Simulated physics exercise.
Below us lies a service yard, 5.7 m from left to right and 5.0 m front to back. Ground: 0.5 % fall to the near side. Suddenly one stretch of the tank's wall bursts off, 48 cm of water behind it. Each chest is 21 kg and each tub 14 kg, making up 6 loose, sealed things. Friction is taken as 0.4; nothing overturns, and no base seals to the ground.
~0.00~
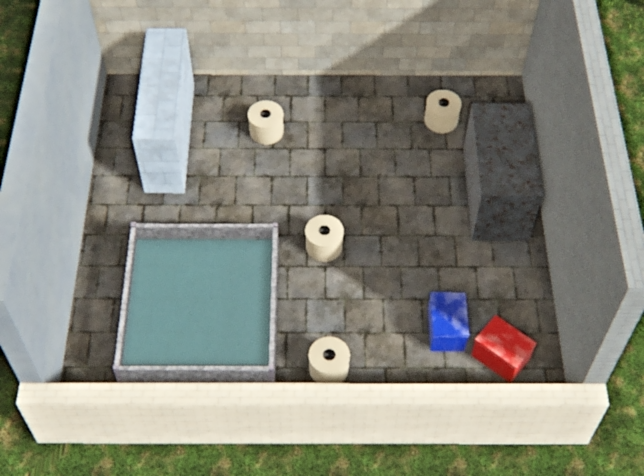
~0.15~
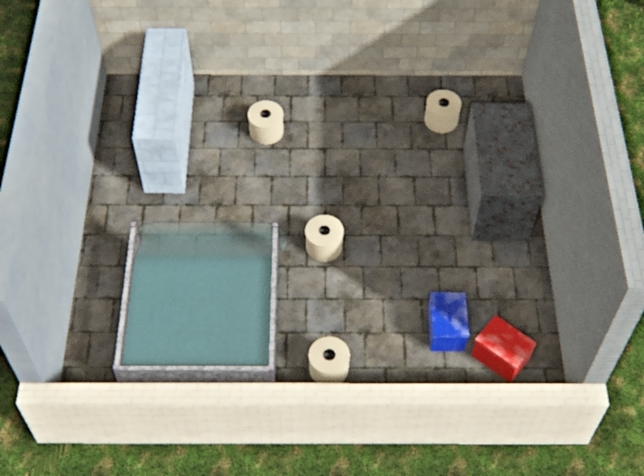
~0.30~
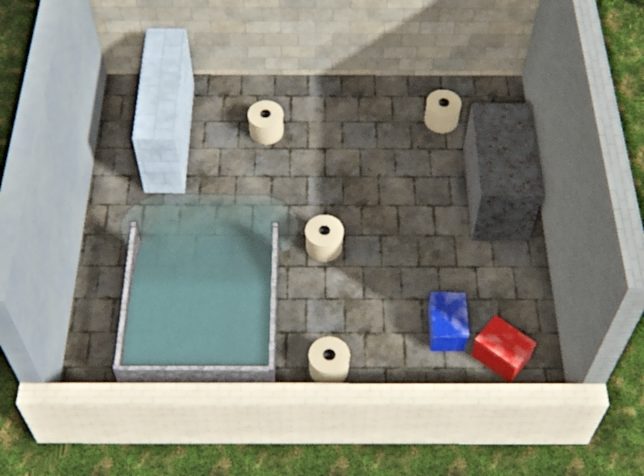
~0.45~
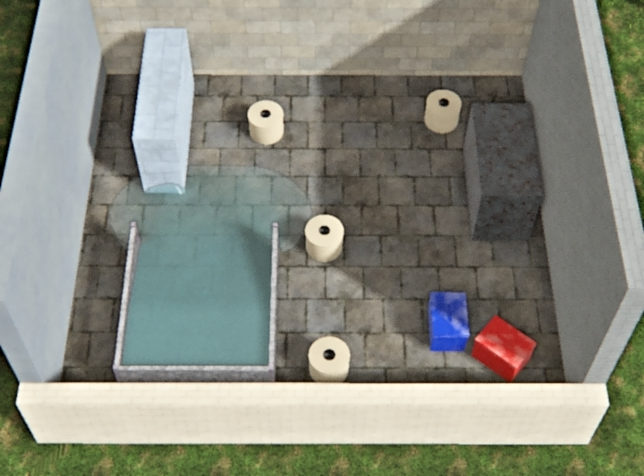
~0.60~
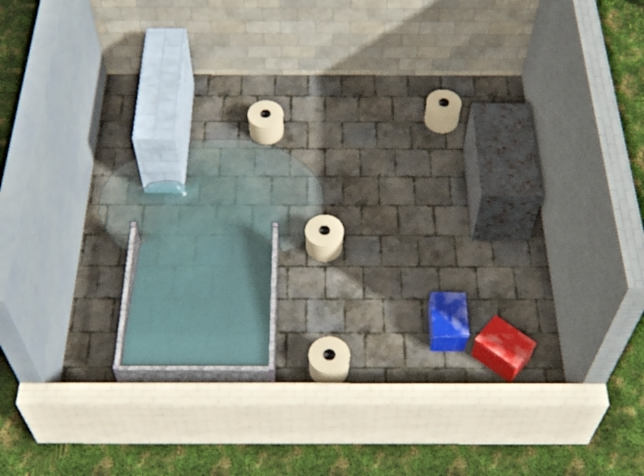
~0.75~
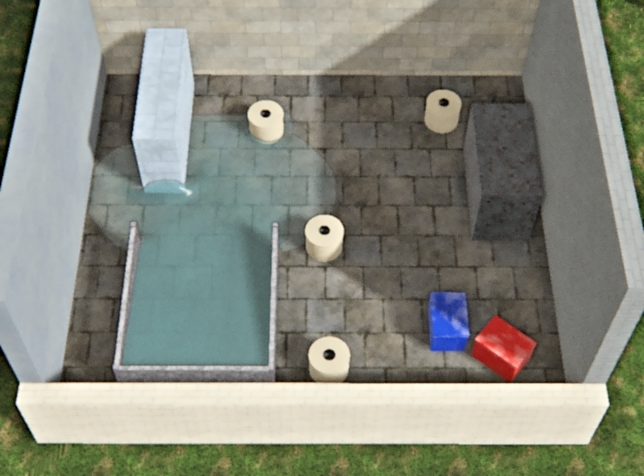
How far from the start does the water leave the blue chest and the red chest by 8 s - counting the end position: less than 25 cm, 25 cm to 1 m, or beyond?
Observation: Blue chest scarcely moves, red chest scarcely moves.
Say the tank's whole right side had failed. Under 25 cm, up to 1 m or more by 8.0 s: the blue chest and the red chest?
Then the blue chest goes a great distance and the red chest goes a great distance.
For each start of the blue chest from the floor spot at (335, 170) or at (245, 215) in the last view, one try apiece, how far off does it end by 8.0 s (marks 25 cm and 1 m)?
Outcomes in order: It sits still; it is taken a long way.
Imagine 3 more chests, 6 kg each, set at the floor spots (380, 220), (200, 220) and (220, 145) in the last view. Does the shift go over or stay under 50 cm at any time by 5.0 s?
In order: Below it, above it, above it.
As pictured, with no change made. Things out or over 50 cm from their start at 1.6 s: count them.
I count 1.
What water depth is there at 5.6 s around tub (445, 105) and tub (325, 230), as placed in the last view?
Depth approx. 12 cm / 0 cm.
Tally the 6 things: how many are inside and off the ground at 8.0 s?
The count is 0.
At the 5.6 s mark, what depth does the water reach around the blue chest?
I'd say around 3 cm.
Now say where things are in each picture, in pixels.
The blue chest at (449, 313) rests on the ground; the red chest at (506, 341), on the bottom; 2.9 m2 under water; 0 of 6 have shifted, in the first picture.
The blue chest at (449, 313) rests on the ground; the red chest at (506, 341) rests on the ground; water covers 3.6 m2; 0 of 6 have shifted, in the second picture.
The blue chest at (449, 313), on the bottom; the red chest at (506, 341) rests on the ground; 4.5 m2 under water; 0 of 6 have shifted, in the third picture.
The blue chest at (449, 313) rests on the ground; the red chest at (506, 341), on the bottom; water covers 5.4 m2; 0 of 6 have shifted, in the fourth picture.
The blue chest at (449, 313) rests on the ground; the red chest at (506, 341), on the bottom; 6.5 m2 under water; 0 of 6 have shifted, in the fifth picture.
The blue chest at (449, 313) rests on the ground; the red chest at (506, 341), on the bottom; water covers 7.5 m2; 0 of 6 have shifted, in the sixth picture.
After 1.6 s the blue chest is near (449, 313), 0.0 m from its start, aground; the red chest is near (506, 341), 0.0 m from its start, aground; 0 afloat.
After 3.6 s the blue chest is near (449, 313), 0.0 m from its start, aground; the red chest is near (506, 341), 0.0 m from its start, aground; 0 afloat.
After 5.6 s the blue chest is near (449, 313), 0.0 m from its start, aground; the red chest is near (506, 341), 0.0 m from its start, aground; 2 afloat.
After 8.0 s the blue chest is near (449, 313), 0.0 m from its start, aground; the red chest is near (506, 341), 0.0 m from its start, aground; 0 afloat.
